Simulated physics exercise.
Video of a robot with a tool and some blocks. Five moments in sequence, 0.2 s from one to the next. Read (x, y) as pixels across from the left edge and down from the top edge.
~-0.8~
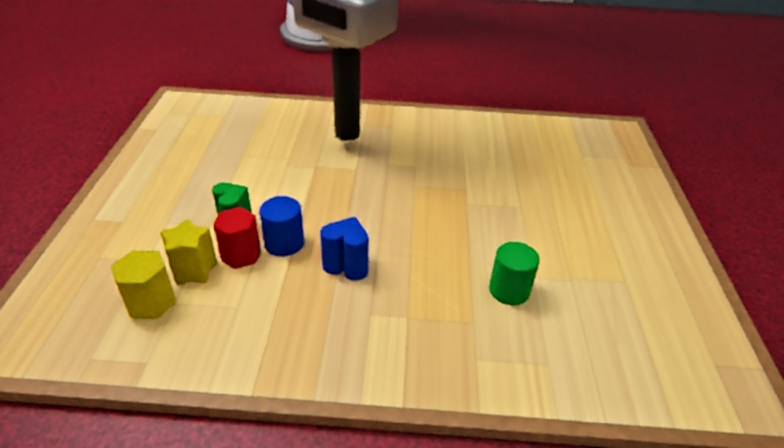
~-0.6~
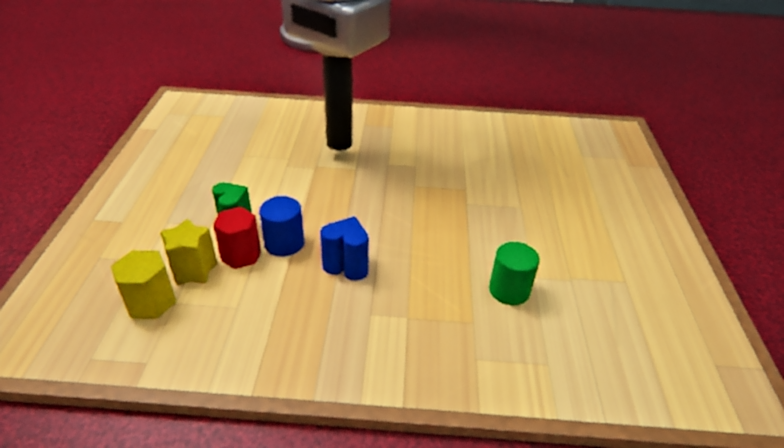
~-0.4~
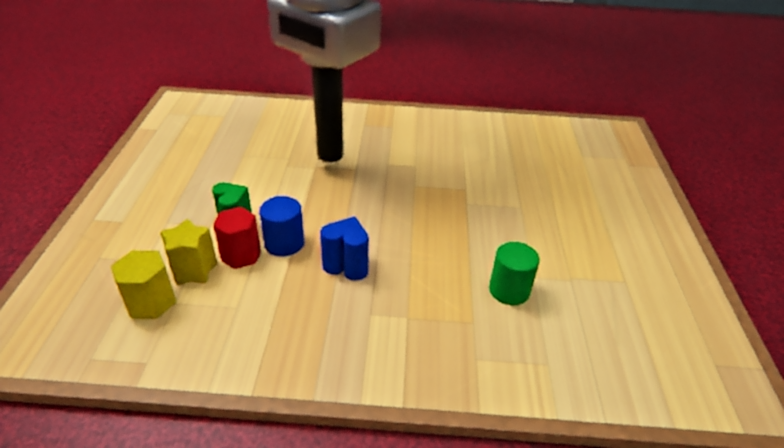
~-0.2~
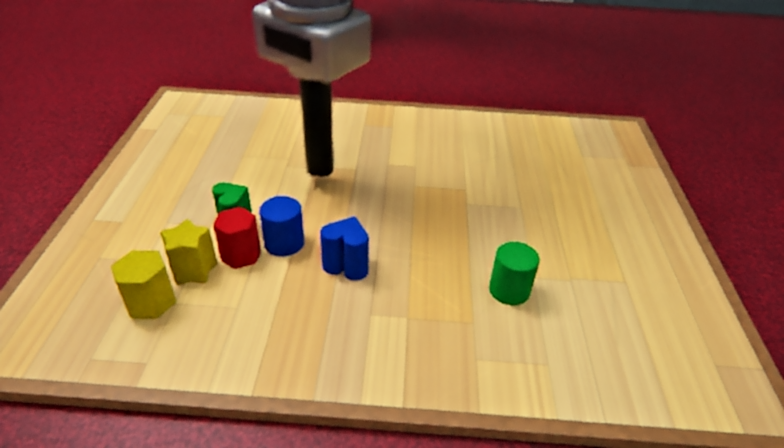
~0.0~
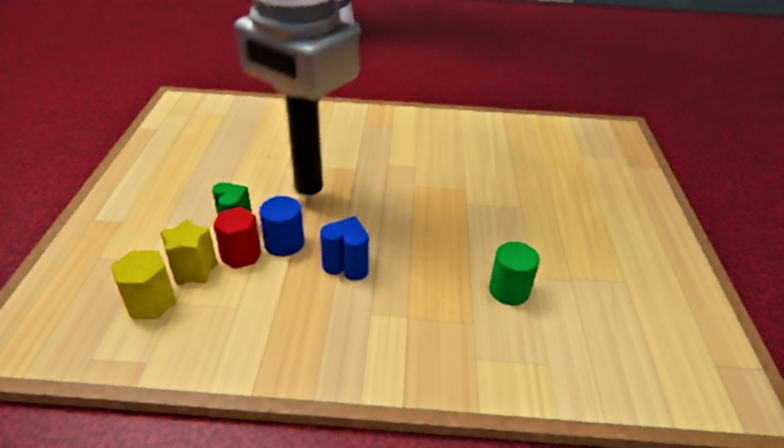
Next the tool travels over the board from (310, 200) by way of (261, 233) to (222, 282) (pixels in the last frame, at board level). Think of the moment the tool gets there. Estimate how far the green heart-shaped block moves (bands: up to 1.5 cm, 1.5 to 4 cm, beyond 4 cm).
My prediction: Under 1.5 cm.
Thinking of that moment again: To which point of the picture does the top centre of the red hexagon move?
In the picture, that point is around (198, 273).
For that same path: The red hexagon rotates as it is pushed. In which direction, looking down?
Against the clock.
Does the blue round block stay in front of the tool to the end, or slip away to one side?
The tool has lost it.
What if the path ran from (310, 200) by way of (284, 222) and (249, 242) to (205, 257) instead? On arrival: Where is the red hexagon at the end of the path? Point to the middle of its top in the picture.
Roughly at (213, 242).
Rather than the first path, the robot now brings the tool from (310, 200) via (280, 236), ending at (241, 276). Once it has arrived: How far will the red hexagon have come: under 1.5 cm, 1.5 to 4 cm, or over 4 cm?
It is going to finish 1.5 to 4 cm from where it is now.
What follows on the original path. One third of the way, tool (273, 207); nothing pushed yet.
Two thirds of the way, tool (245, 236); yellow star block (176, 237), turned 15° clockwise; red hexagon (222, 236); blue round block (276, 222).
At the end, tool (219, 268); yellow star block (168, 244), turned 60° clockwise; green heart-shaped block still; red hexagon (198, 273), turned 20° anticlockwise; blue round block (276, 222).
